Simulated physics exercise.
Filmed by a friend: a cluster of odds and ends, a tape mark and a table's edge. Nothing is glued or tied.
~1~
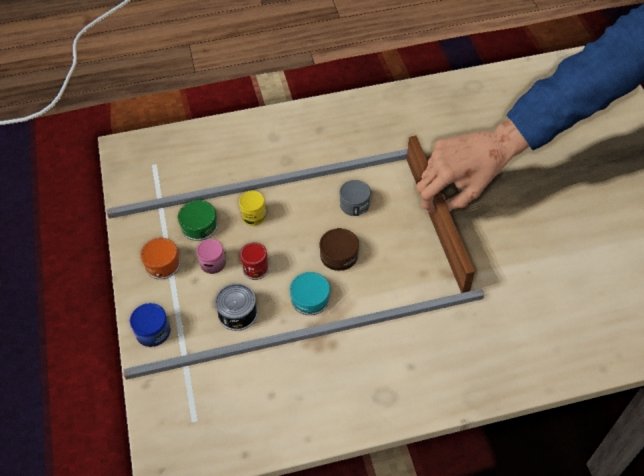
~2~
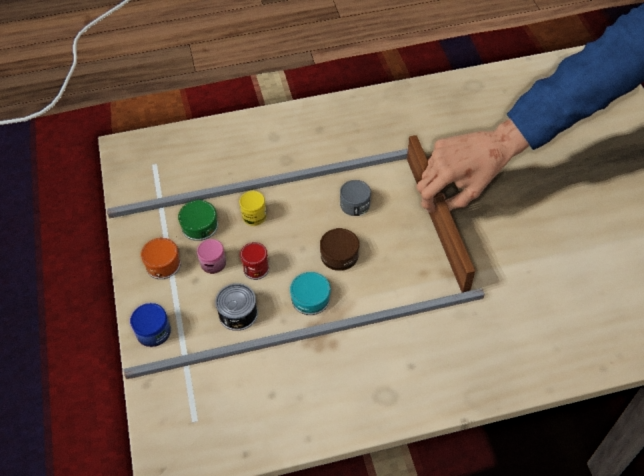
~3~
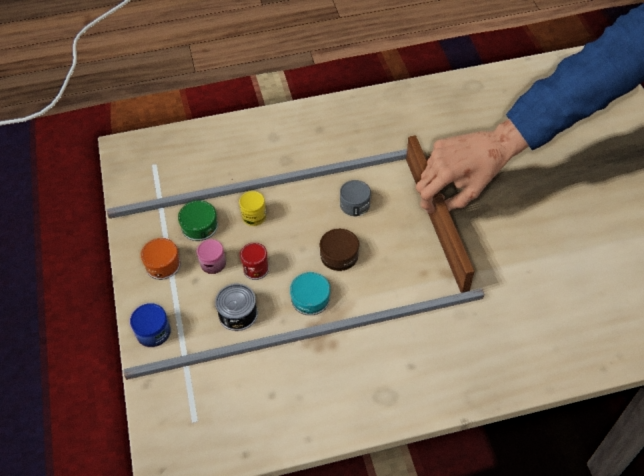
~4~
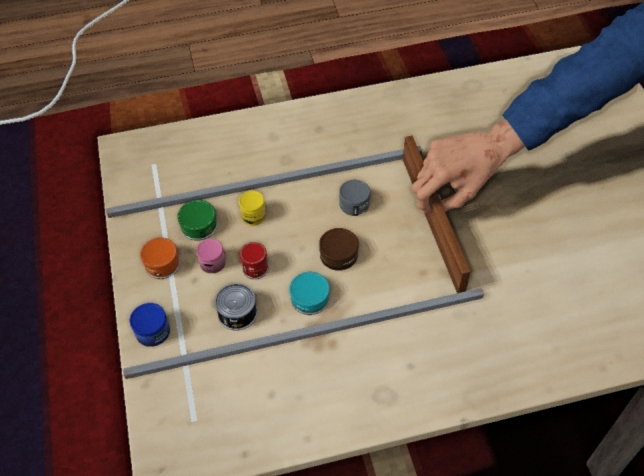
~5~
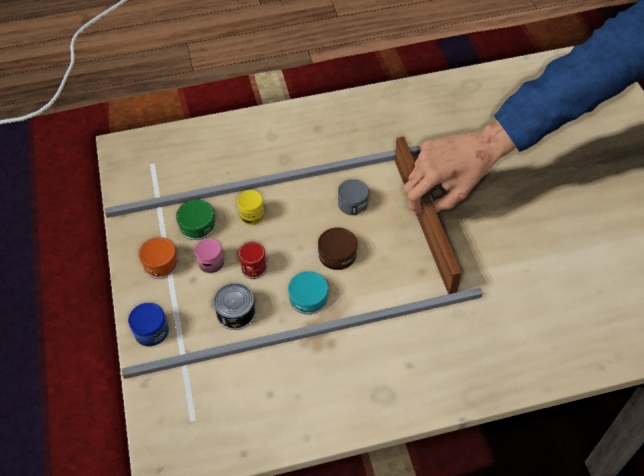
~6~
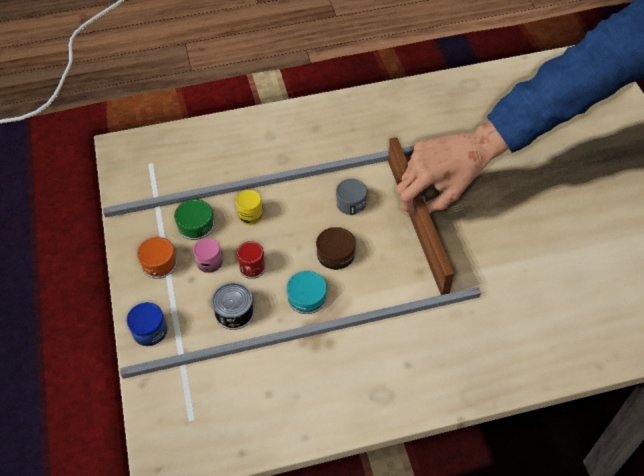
On a pale wooden tabletop set over a patterned rug, ten colourful little tubs sit between two grey rails, some near a white line. A hand in a blue sleeve holds a brown board at the right, still at first, then slides it slightly left, while the tubs stay in their arrangement, untouched.
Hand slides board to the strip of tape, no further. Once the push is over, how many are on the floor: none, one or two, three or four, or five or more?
Looks like the tally of pieces that topple off is one or two there.
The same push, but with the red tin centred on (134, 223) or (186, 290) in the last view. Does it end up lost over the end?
One after the other: It ends up falling; it keeps its spot.
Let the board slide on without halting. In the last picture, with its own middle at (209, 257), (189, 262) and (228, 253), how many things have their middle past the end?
Over the end: 0, 1, 0.
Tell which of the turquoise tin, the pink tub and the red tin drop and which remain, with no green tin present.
Turquoise tin still up, pink tub still up, red tin still up.
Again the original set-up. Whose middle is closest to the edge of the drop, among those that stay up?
Result: The black tin.
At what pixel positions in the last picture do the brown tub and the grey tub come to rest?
In the last picture the brown tub sits around (150, 293) and the grey tub around (147, 242).
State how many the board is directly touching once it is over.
The number is 5.
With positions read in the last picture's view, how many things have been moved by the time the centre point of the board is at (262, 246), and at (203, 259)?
Moved so far: 7, then 10.
Early on, none off yet; blue tub at rest near (147, 324); orange tin at rest near (157, 258); green tin at rest near (195, 220).
A while later, none off yet; blue tub travelled a little near (126, 329); orange tin moving near (153, 257); green tin travelled about its own width near (163, 225).
Finally, the number that fall off is one or two; lost, blue tub.
